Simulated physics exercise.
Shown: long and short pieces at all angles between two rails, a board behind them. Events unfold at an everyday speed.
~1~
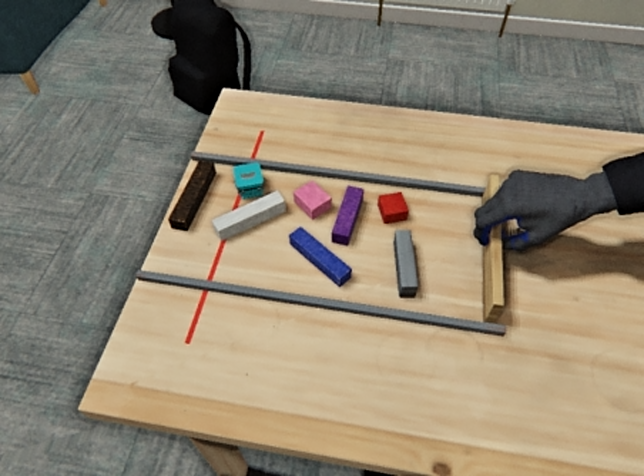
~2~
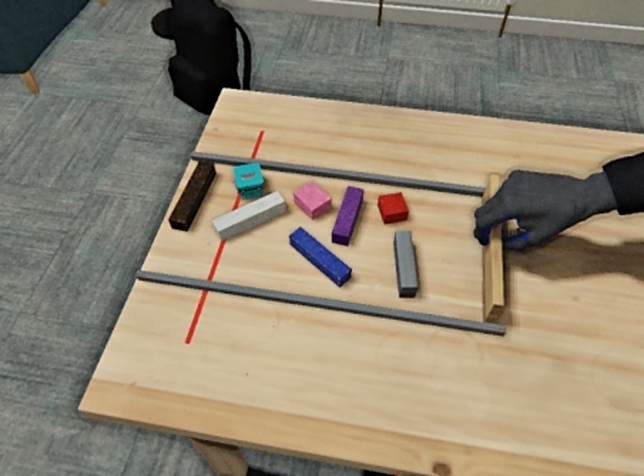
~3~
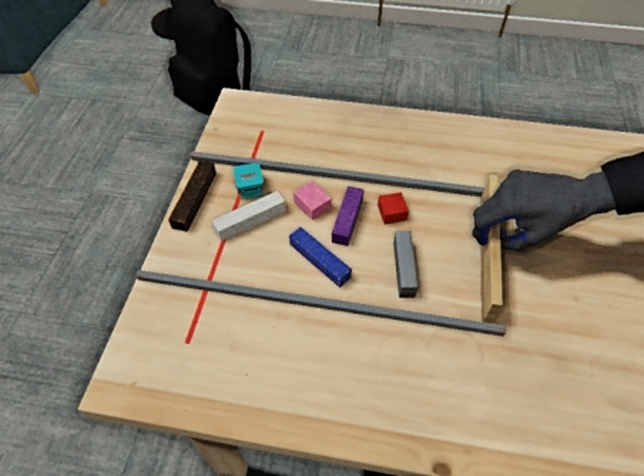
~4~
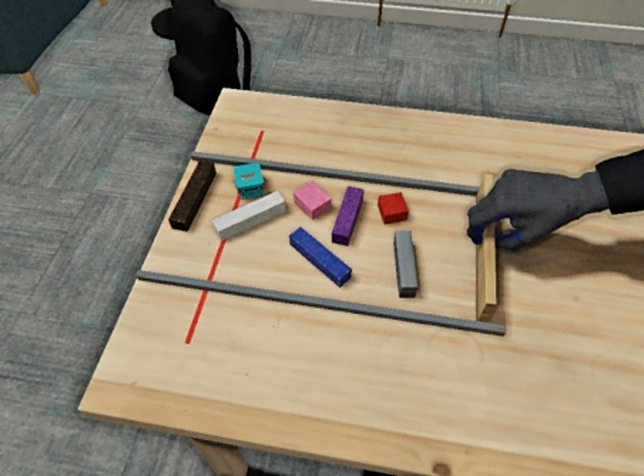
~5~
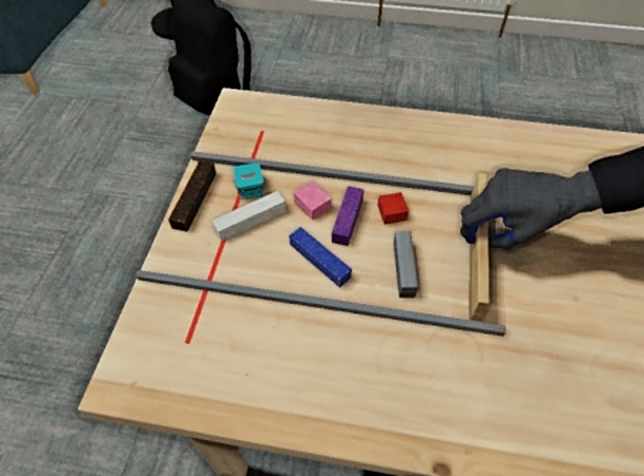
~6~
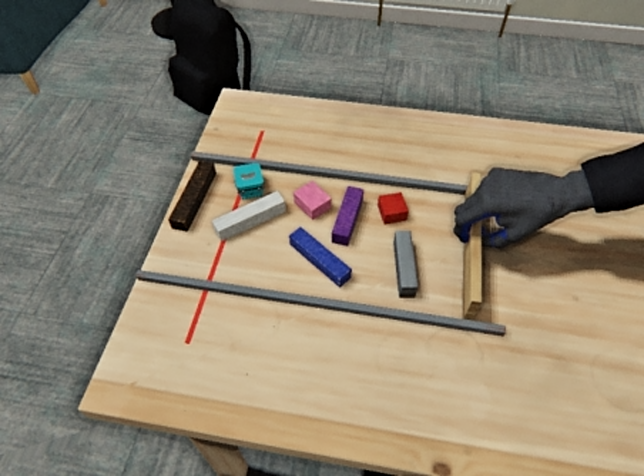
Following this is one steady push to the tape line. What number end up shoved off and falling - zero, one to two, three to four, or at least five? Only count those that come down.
The count is one to two.
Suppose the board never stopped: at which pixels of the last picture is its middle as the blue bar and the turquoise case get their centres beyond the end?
First one: Around (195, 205). Other one: Around (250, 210).
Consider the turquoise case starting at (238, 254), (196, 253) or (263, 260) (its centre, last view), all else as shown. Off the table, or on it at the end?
One place at a time, it keeps its place; then it keeps its place; then it keeps its place.
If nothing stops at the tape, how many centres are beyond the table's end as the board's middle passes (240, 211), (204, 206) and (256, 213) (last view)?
Respectively, 2, 4 and 1.
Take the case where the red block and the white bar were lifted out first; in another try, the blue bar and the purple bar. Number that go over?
1 for the first case, 1 for the second.
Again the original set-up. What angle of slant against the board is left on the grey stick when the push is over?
Misalignment: Close to 0°.
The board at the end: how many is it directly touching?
Number in contact with it: 2.
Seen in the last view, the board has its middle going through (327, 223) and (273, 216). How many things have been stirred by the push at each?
One spot: 6. Other spot: 8.
Early on, none off yet; black bar at rest near (194, 195); turquoise case at rest near (249, 182); white bar at rest near (250, 216).
Finally, the number that fall off is one or two; lost, turquoise case and black bar.
